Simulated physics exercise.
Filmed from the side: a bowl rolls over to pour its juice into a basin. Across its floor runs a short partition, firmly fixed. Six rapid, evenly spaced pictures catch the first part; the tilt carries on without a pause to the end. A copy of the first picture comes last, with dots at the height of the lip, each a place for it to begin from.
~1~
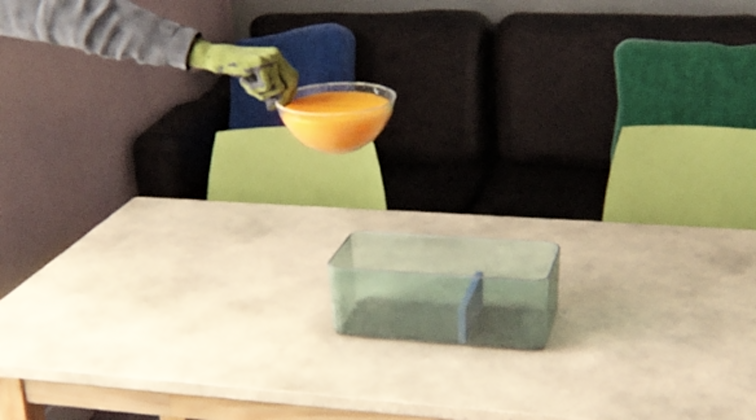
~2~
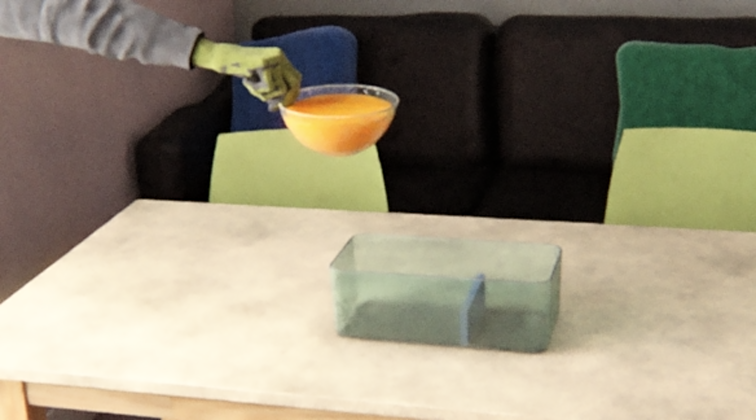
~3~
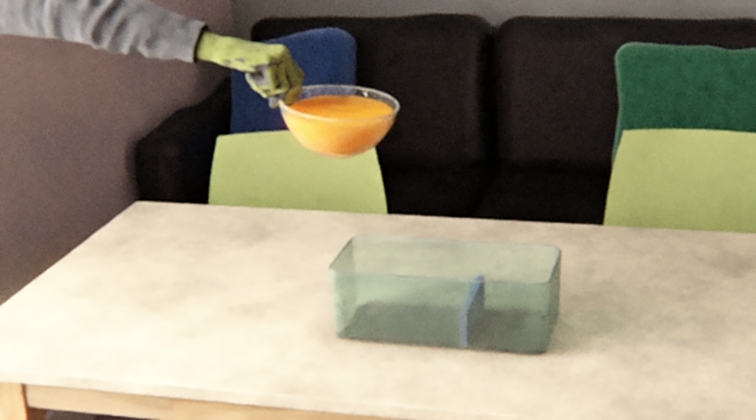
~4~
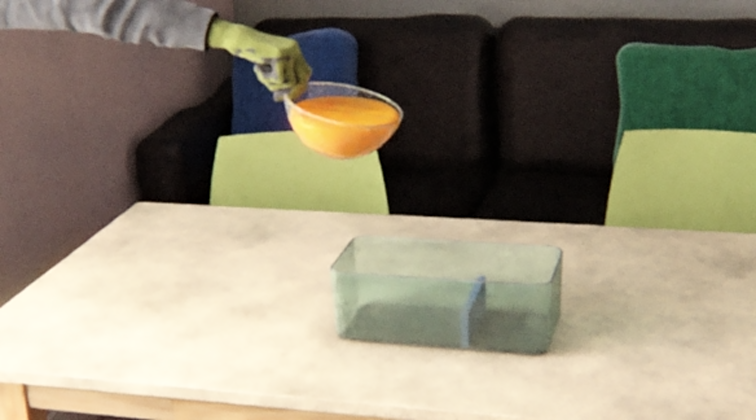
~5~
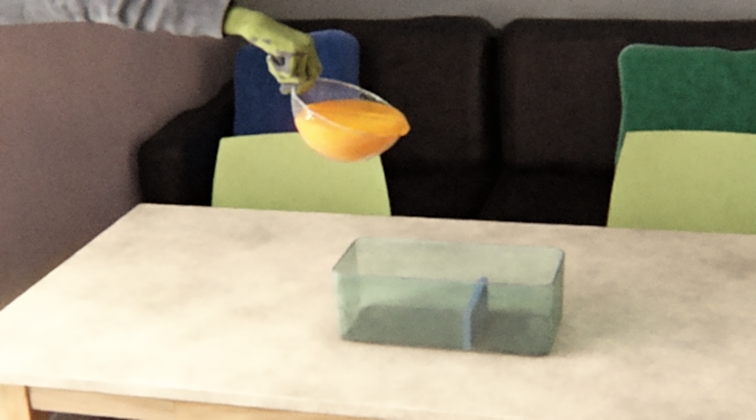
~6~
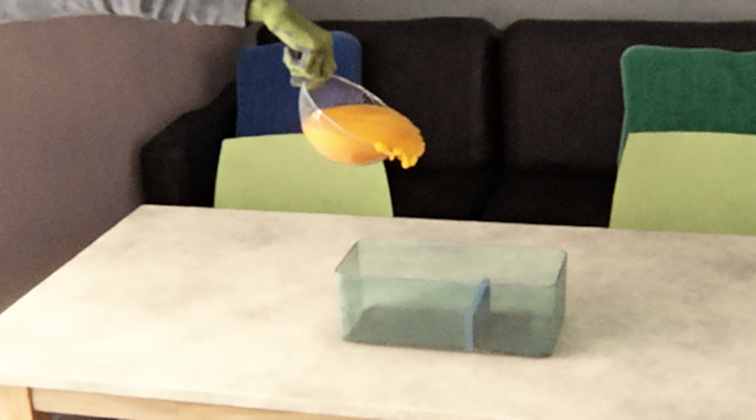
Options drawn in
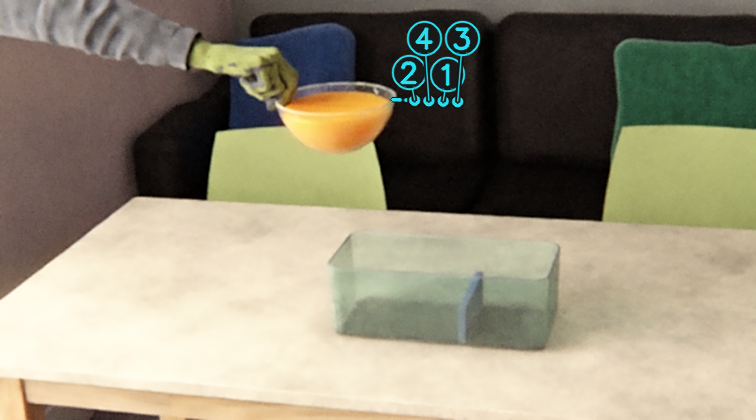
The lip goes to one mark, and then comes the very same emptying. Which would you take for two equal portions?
I would pick spot 2.
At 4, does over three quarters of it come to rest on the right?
No, it does not.
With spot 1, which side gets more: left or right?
More ends on the right.
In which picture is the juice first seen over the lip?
Picture 5.
On the marked copy, 1 at (443, 101); 2 at (414, 100); 3 at (457, 101); 4 at (428, 100).
Choosing 1, about 19 % ends left of the wall and 77 % right of it; 4 % is lost outside.
Choosing 2, about 50 % ends left of the wall and 46 % right of it; 3 % is lost outside.
Choosing 3, about 16 % ends left of the wall and 80 % right of it; 4 % is lost outside.
Choosing 4, about 35 % ends left of the wall and 62 % right of it; 3 % is lost outside.
